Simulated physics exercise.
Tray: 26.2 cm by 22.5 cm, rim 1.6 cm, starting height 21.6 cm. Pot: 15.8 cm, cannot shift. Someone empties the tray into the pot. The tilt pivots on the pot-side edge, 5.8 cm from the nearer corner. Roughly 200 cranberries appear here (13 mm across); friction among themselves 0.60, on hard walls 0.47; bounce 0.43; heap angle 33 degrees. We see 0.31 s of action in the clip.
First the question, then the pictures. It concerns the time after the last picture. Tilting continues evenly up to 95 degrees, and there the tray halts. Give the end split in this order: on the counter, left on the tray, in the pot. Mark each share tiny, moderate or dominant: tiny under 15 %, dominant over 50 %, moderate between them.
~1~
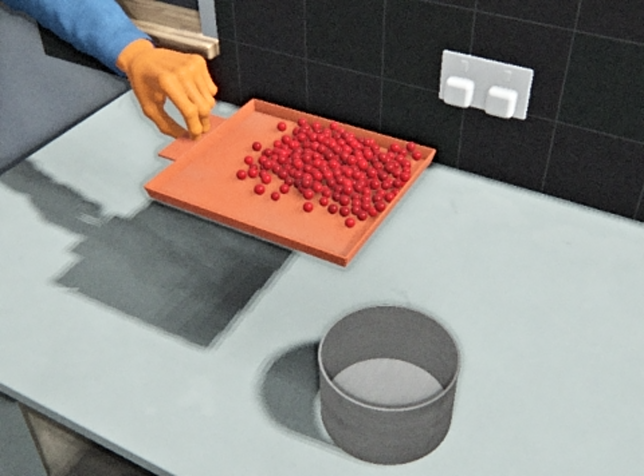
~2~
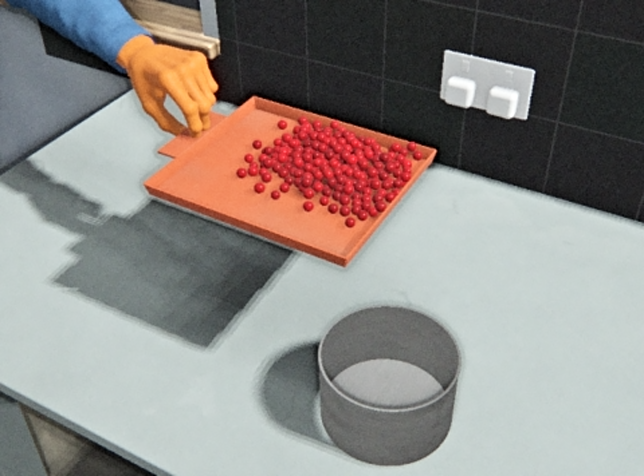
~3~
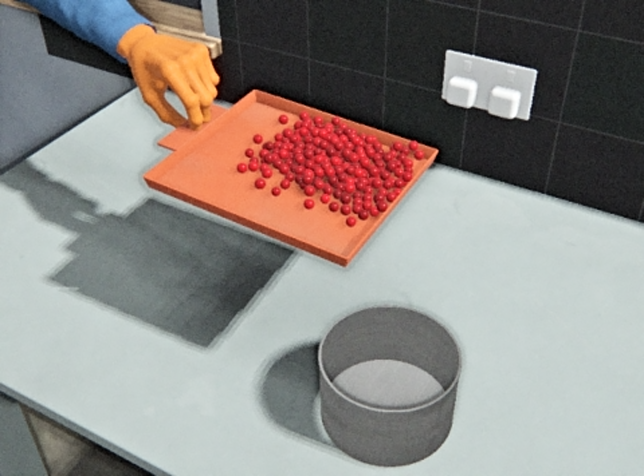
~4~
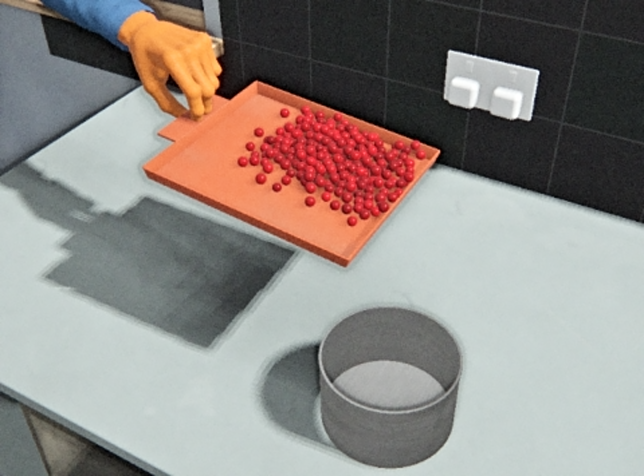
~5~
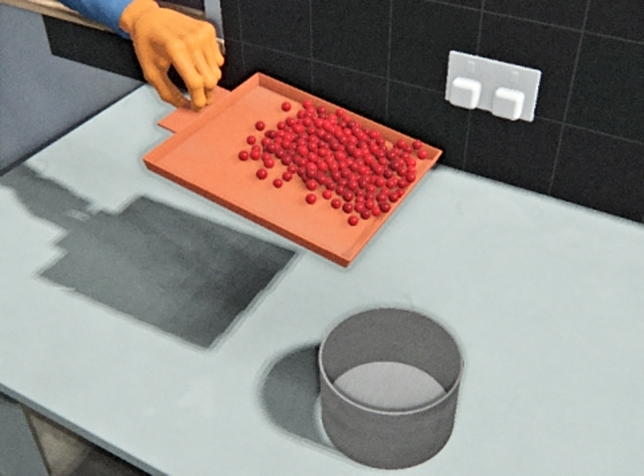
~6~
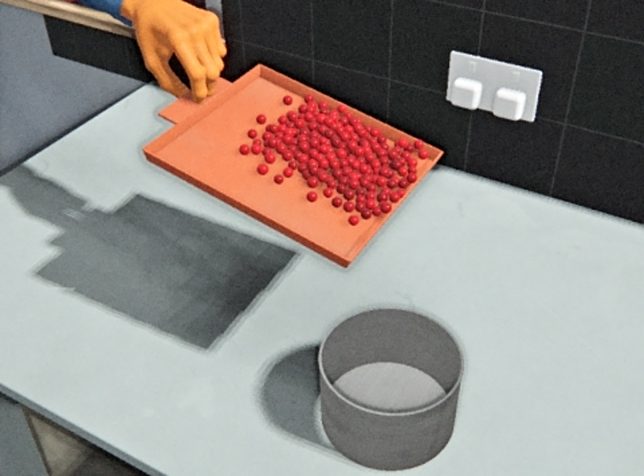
Counter: Dominant, left on the tray: Tiny, pot: Moderate.
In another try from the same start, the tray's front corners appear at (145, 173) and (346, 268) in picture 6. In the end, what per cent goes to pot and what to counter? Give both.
Per cent by place - pot 55, counter 45.
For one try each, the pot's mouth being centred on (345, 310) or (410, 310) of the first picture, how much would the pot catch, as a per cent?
About 15 and 65 per cent.
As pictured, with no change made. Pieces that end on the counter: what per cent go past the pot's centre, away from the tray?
About 80 percent of the spill.
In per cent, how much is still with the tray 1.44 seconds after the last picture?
80 %, give or take.
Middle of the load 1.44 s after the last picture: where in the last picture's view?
The middle of the load should be near (405, 171) then.
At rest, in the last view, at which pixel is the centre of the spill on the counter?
Look close to (474, 346) in the last picture.
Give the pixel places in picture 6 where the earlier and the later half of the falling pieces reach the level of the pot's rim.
Early: About (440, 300); late: About (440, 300).
Then, 0.87 s after the last picture, tilt 50 degrees; the tray holds 95 %, the pot 0 %.
Then, 1.44 s after the last picture, tilt 76 degrees; the tray holds 80 %, the pot 5 %.
Then, 2.07 s after the last picture, tilt 95 degrees; the tray holds 5 %, the pot 25 %.
In the end, counter 70 %, tray 0 %, pot 30 %.
